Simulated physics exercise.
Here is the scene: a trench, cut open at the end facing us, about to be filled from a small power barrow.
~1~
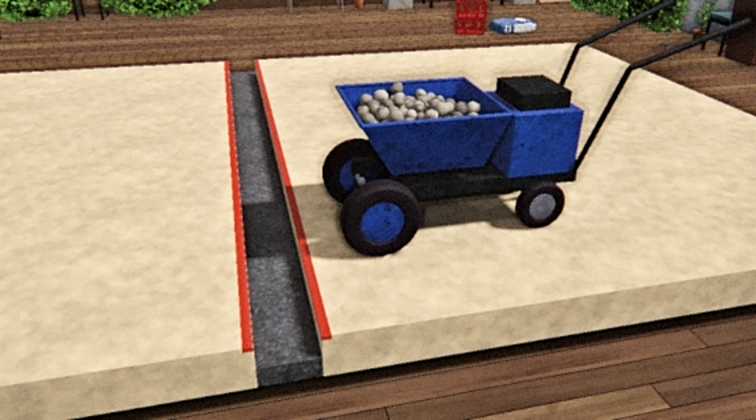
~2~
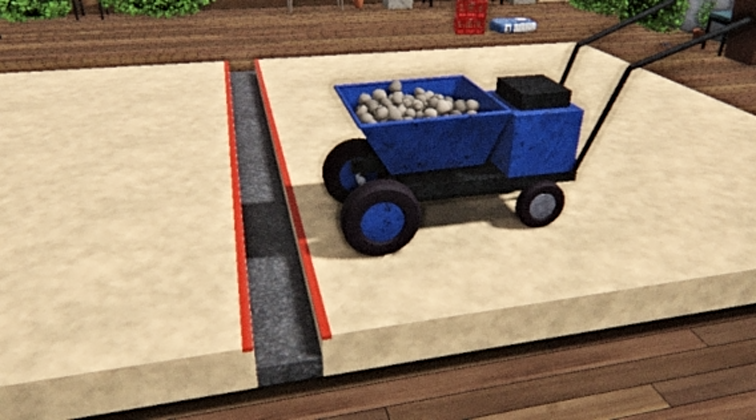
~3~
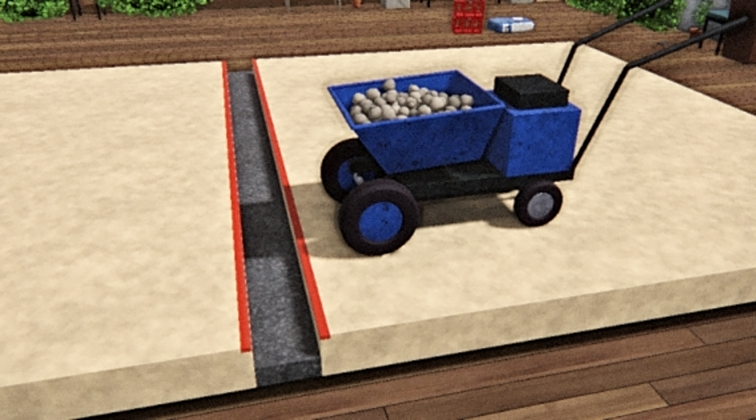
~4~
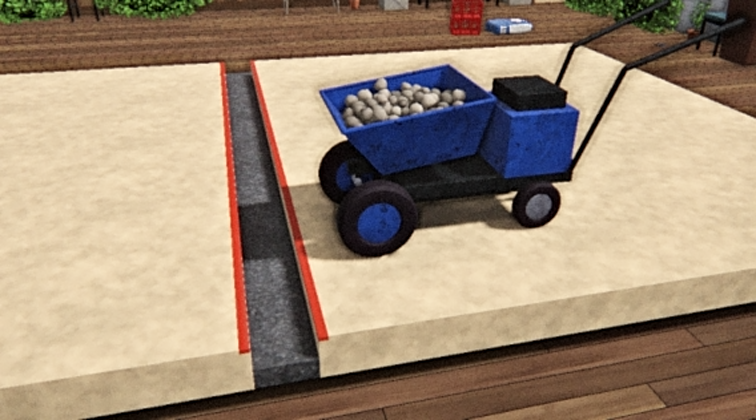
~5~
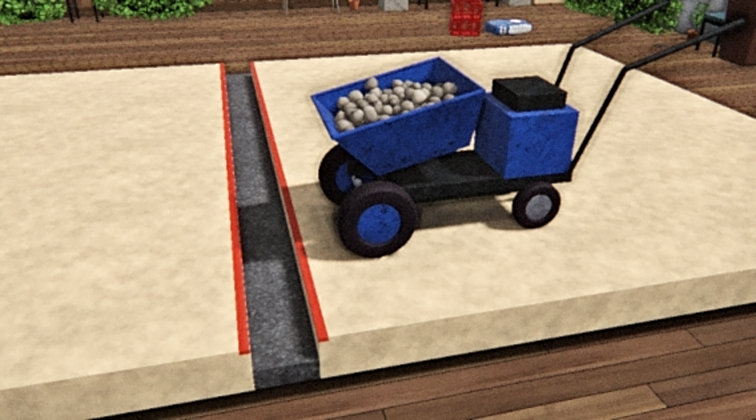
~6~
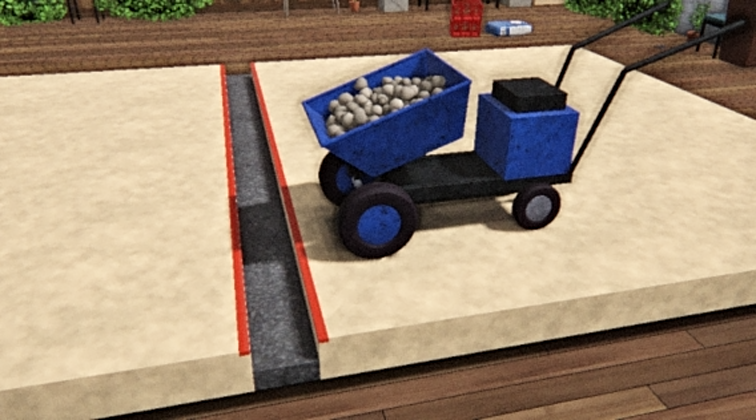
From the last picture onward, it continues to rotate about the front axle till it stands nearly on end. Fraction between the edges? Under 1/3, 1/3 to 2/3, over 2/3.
1/3 to 2/3.
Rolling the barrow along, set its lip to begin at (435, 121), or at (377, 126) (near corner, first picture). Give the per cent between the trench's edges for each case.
Position 1 near 60 %, position 2 near 70 %.
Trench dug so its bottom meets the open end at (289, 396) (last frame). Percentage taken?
The share would be around 60 in a hundred.
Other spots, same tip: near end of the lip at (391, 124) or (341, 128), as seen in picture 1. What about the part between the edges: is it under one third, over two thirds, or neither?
The first stop gives above two thirds, while the second gives under a third.
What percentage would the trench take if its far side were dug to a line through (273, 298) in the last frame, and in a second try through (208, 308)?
Lab note: Try one about 10 %, try two about 90 %.
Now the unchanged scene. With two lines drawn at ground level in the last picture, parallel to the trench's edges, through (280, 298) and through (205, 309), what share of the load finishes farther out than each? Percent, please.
Close to 80 per cent, then close to 20 per cent.
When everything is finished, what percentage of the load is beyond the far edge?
I'd put it at some 45 per cent of the load.
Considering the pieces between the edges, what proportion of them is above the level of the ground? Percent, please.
My figure is near 20 per cent.
Shortly afterwards, skip tipped steeply; the whole lot in the skip.
Next, skip tipped right over; the bulk in the skip; a little in or heaped over the trench; a little beyond it; only a few falling.
Some moments later, skip tipped right over; a little in the skip; near half in or heaped over the trench; near half beyond it.
In the end, skip tipped right over; near half in or heaped over the trench; near half beyond it.
